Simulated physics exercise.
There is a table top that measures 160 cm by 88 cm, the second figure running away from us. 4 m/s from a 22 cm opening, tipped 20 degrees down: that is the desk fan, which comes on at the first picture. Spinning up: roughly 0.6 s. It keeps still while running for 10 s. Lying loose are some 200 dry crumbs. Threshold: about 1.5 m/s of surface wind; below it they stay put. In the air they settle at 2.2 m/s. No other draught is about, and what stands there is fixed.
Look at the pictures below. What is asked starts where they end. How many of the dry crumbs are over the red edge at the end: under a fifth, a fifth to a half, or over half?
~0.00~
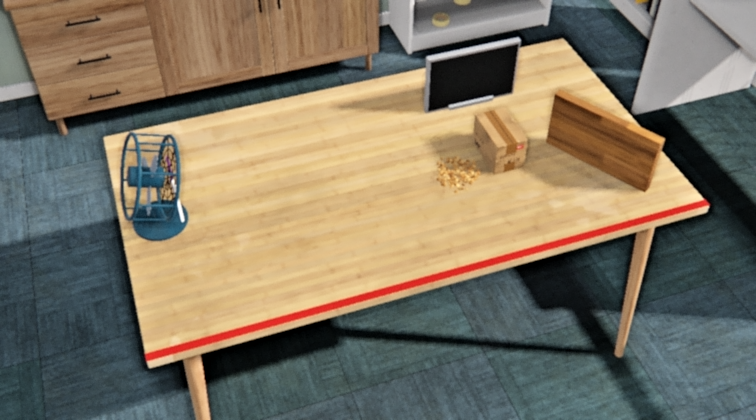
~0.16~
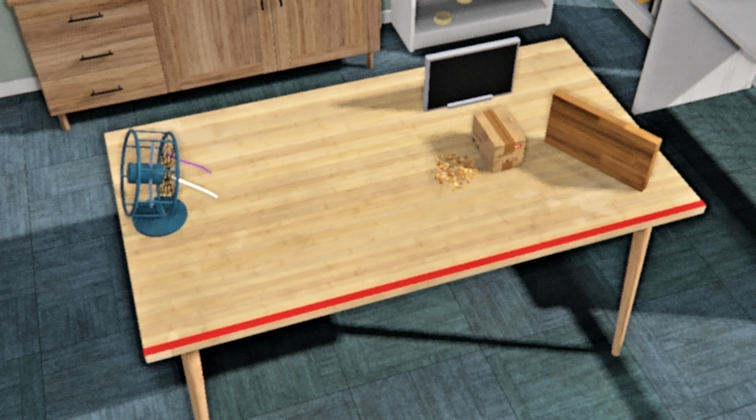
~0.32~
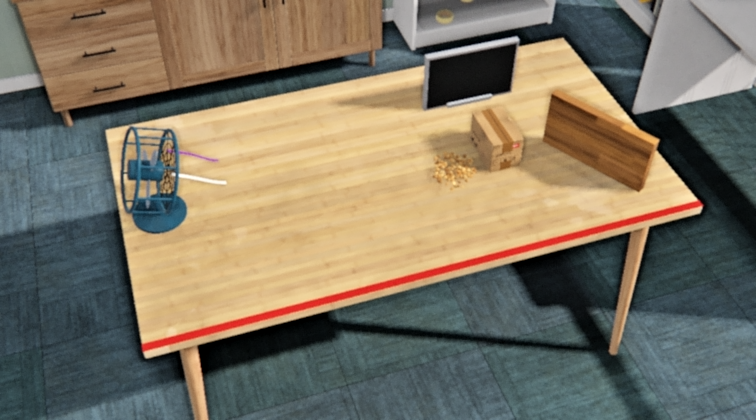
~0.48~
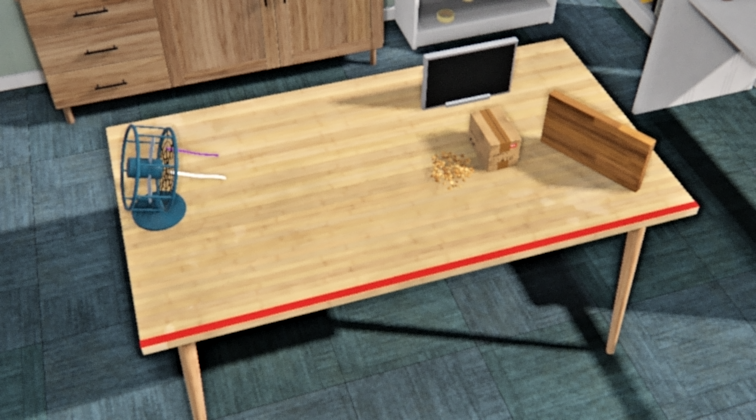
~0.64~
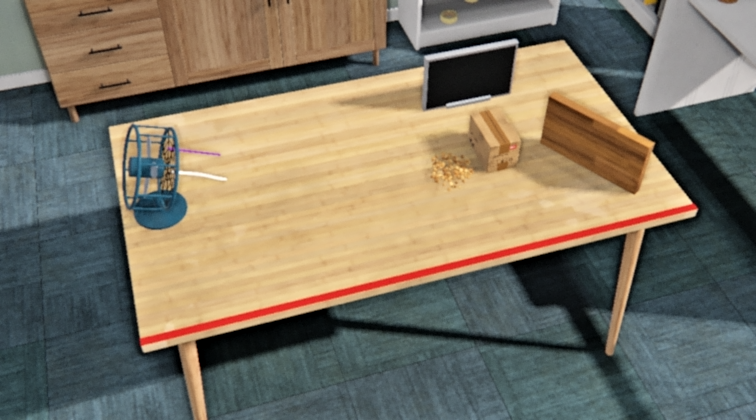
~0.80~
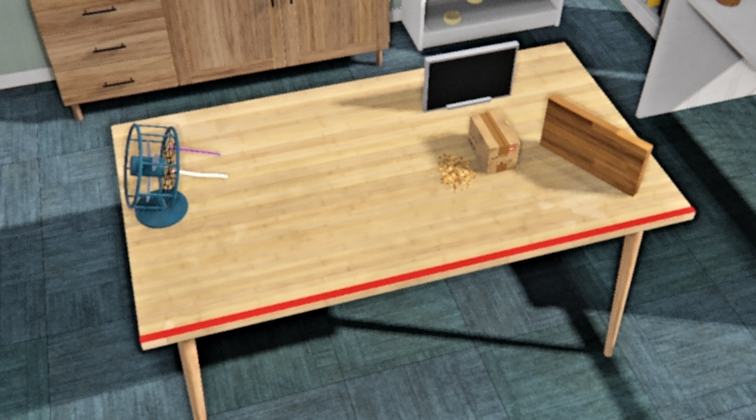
Looks like the bulk will finish beyond that edge.
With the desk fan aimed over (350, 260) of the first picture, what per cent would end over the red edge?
Then about 1 per cent.
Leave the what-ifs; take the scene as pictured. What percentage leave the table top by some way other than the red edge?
About 30 %.
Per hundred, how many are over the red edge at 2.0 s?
About 60 %.
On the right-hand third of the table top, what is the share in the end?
Something close to 2 % ends up there.
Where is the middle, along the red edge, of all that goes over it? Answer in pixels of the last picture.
I'd point to somewhere near (679, 216).
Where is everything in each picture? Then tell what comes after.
The middle of the dry crumbs is near (457, 172), none has stirred yet and the mouth of the desk fan is at (149, 177), in the first picture.
The middle of the dry crumbs is near (455, 169), none has stirred yet and the red edge is centred on (448, 275), in the second picture.
The middle of the dry crumbs is near (454, 168), none has stirred yet, the top of a box is at (498, 125) and the top of a laptop is at (473, 47), in the third picture.
The middle of the dry crumbs is near (452, 167) and none has stirred yet, in the fourth picture.
The middle of the dry crumbs is near (451, 168) and none has stirred yet, in the fifth picture.
The middle of the dry crumbs is near (454, 170), the farthest in sight from the desk fan is at (475, 177) and about 25 % have left their places, in the sixth picture.
After 2.0 s the count stands so, 64 % are over the red edge.
After 3.2 s the count stands so, 67 % are over the red edge.
After 5.5 s the count stands so, 68 % are over the red edge.
After 10.0 s, at the end, 70 % are over the red edge.
